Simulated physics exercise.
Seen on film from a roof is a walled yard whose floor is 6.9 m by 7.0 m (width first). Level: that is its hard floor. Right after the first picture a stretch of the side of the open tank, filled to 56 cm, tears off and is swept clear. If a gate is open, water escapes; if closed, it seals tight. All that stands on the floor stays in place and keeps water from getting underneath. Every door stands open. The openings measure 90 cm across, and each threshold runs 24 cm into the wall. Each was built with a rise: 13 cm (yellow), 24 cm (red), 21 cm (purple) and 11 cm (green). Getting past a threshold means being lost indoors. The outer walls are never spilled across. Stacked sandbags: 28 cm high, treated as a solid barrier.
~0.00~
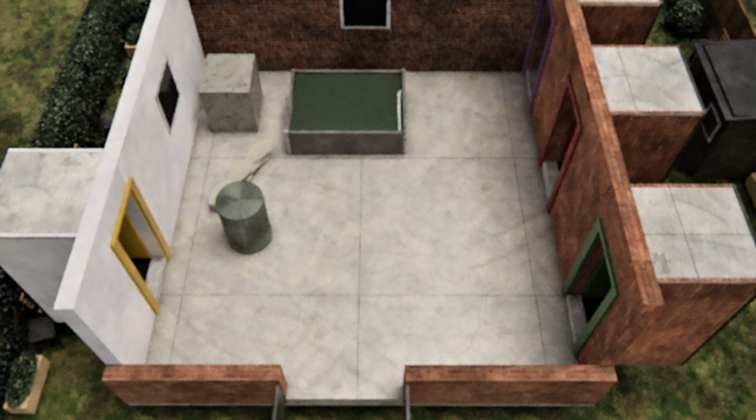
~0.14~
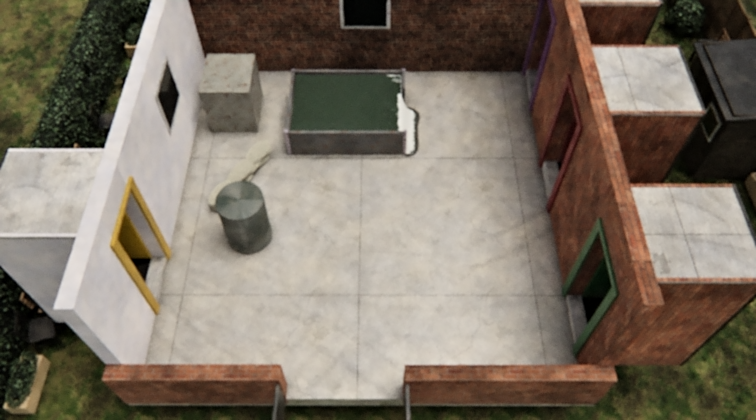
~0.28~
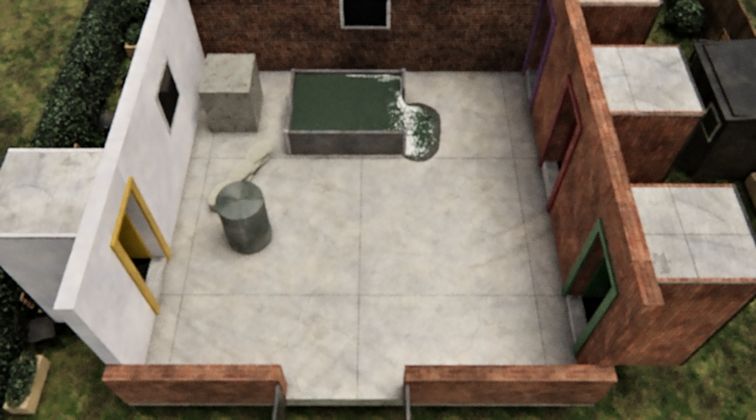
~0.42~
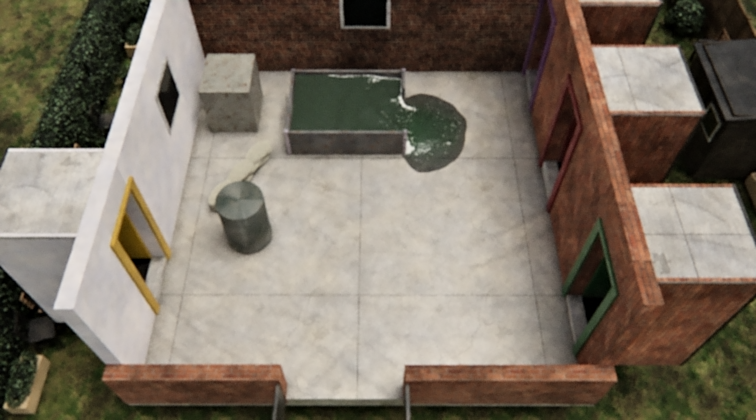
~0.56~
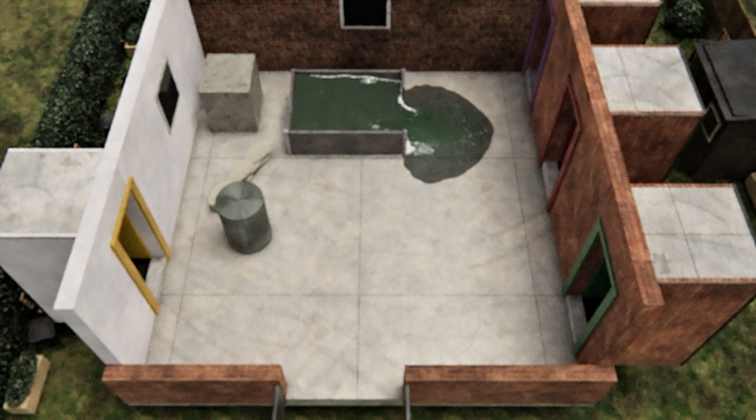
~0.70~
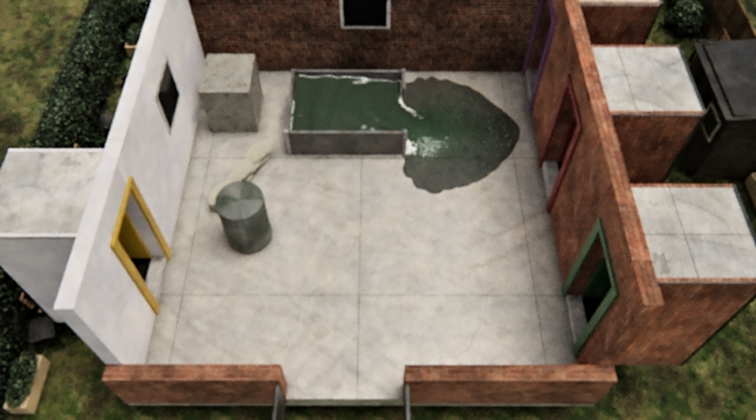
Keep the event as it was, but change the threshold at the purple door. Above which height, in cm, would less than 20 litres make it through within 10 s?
Above roughly 18 cm.
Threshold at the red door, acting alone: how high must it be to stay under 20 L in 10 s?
The red door needs around 15 cm.
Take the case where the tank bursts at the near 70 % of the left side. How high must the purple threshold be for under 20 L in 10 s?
Then the minimum is about 9.0 cm.
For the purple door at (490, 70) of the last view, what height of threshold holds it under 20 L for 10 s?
You'd want it roughly 16 cm high.
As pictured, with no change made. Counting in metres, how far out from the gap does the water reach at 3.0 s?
The front is some 5.8 m out.
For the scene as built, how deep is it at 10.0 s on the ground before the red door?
About 5.5 centimetres deep.
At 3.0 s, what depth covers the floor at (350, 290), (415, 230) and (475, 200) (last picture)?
First 0, then 0, then 2 cm.
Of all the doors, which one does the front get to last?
Final door: Yellow.
After 1.4 s water covers 20 % of the floor, deepest (30 cm) near (409, 139); 16 cm at the purple door, 0 litres in over its 21 cm threshold.
After 3.0 s water covers 30 % of the floor, deepest (26 cm) near (523, 76); 23 cm at the purple door, 5 litres in over its 21 cm threshold.
After 10.0 s water covers 85 % of the floor, deepest (10 cm) near (208, 76); 6 cm at the purple door, 7 litres in over its 21 cm threshold.
At the purple door as built, the water arrived by 1.2 s and peaked near 25 cm at 2.2 s.
Run again over the same 10 s with other heights there, 27 litres in over 16.5 cm, 5 litres over 22 cm. The limit of 20 litres is kept from about 18 cm up.
